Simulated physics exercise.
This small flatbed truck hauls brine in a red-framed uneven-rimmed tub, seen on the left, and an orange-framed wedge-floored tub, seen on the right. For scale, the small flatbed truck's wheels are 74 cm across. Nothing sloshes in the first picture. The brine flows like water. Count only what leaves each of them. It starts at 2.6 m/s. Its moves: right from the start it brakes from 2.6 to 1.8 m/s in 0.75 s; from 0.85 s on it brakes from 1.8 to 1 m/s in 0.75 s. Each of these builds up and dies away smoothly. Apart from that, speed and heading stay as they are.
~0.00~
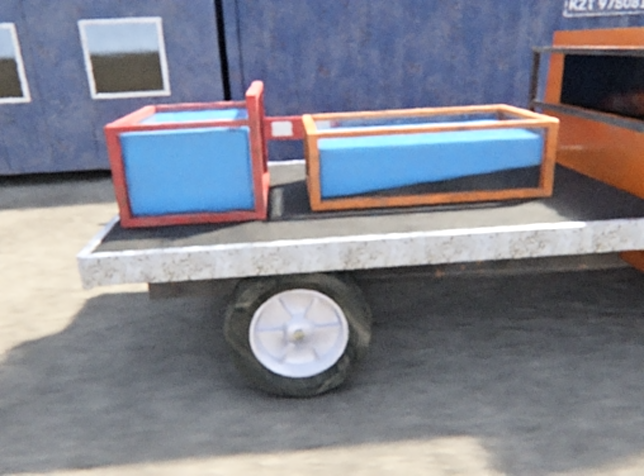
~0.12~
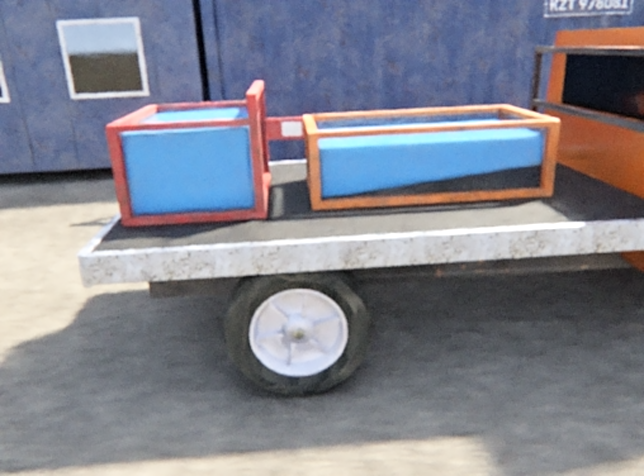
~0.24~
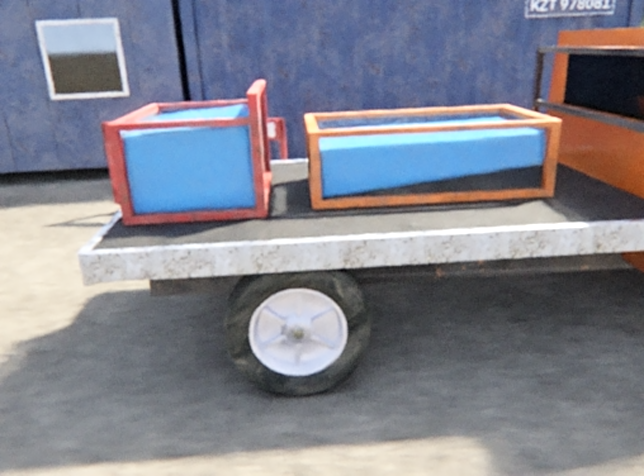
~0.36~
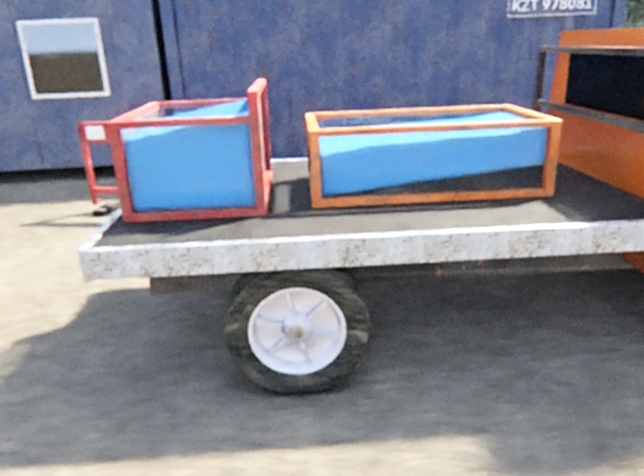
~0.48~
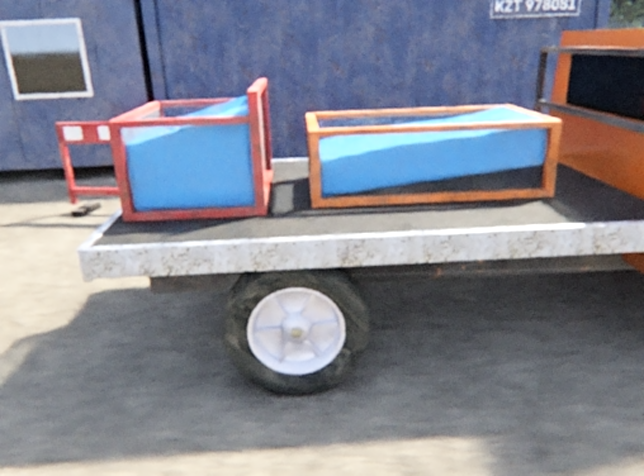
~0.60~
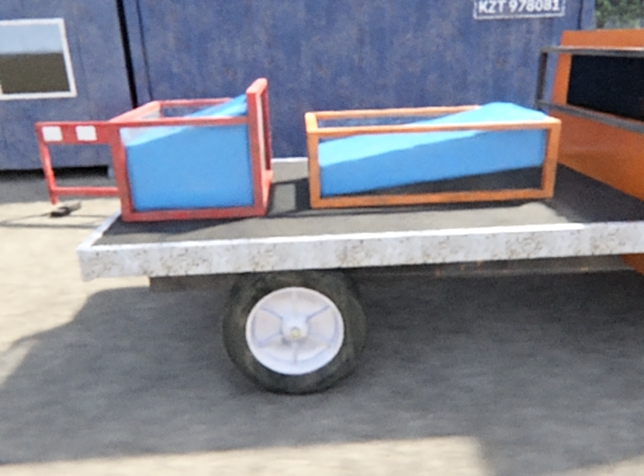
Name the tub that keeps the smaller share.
The left tub loses the larger share.
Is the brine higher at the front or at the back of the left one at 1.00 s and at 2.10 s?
Towards the back, then the back.
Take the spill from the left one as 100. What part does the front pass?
About 0 per cent.
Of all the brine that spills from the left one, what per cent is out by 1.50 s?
Some 10 per cent by then.
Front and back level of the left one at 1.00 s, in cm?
About 38 cm in front and 50 cm behind.
By 1.00 s the left one has lost nothing (front 39 cm, back 50 cm); the right one has lost 1 per cent, over the front (front 38 cm, back 20 cm).
By 1.50 s the left one has lost nothing (front 57 cm, back 33 cm); the right one has lost 3 per cent, over the front, a little elsewhere (front 33 cm, back 27 cm).
By 2.10 s the left one has lost 1 per cent, over the far side and the near side (front 34 cm, back 51 cm); the right one has lost 3 per cent, over the front, a little elsewhere (front 27 cm, back 28 cm).
By 4.59 s the left one has lost 5 per cent, over the back and the far side, a little elsewhere; the right one has lost 3 per cent, over the front, a little elsewhere.
